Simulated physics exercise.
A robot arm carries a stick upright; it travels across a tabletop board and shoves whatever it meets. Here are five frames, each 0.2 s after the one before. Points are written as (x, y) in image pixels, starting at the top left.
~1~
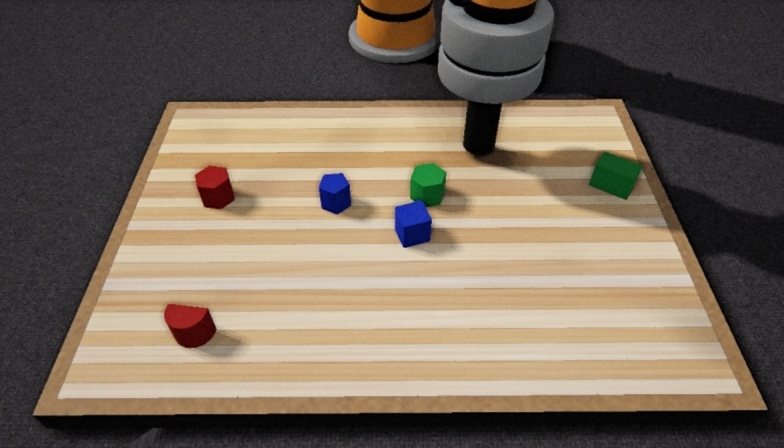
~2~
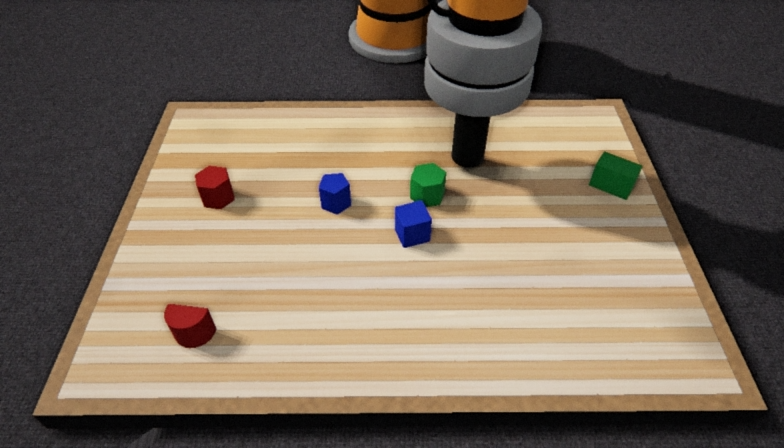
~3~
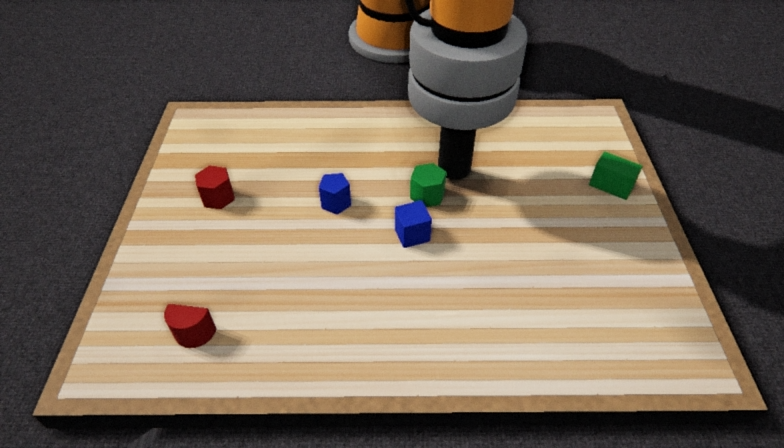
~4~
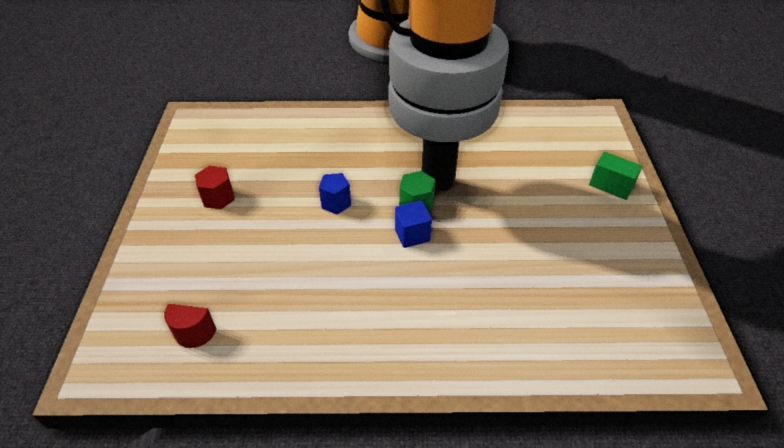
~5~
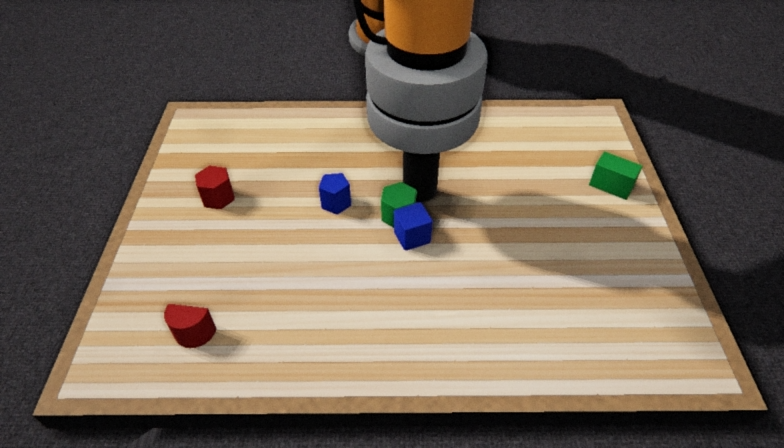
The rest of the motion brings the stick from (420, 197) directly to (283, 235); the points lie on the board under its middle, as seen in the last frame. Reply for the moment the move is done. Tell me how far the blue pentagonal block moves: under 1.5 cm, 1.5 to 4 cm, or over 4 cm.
My estimate: In the 1.5 to 4 cm range.
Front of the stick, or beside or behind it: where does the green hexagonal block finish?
I believe the green hexagonal block loses its place ahead of the stick and slips off.
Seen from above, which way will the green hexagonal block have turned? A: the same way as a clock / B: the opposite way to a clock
B: The opposite way to a clock.
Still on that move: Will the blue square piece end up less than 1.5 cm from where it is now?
Yes.
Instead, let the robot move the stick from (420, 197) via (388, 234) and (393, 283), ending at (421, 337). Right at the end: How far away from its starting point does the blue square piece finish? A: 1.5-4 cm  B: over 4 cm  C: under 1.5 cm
Choice A: 1.5-4 cm.
On the path given first. One third of the way, stick (375, 203); green hexagonal block (362, 214), turned 45° anticlockwise.
Two thirds of the way, stick (328, 216); blue pentagonal block (311, 181), turned 70° clockwise; green hexagonal block (347, 224), turned 110° anticlockwise.
At the end, stick (281, 229); blue pentagonal block (309, 182), turned 85° clockwise; green hexagonal block (347, 224), turned 110° anticlockwise; blue square piece not moved.
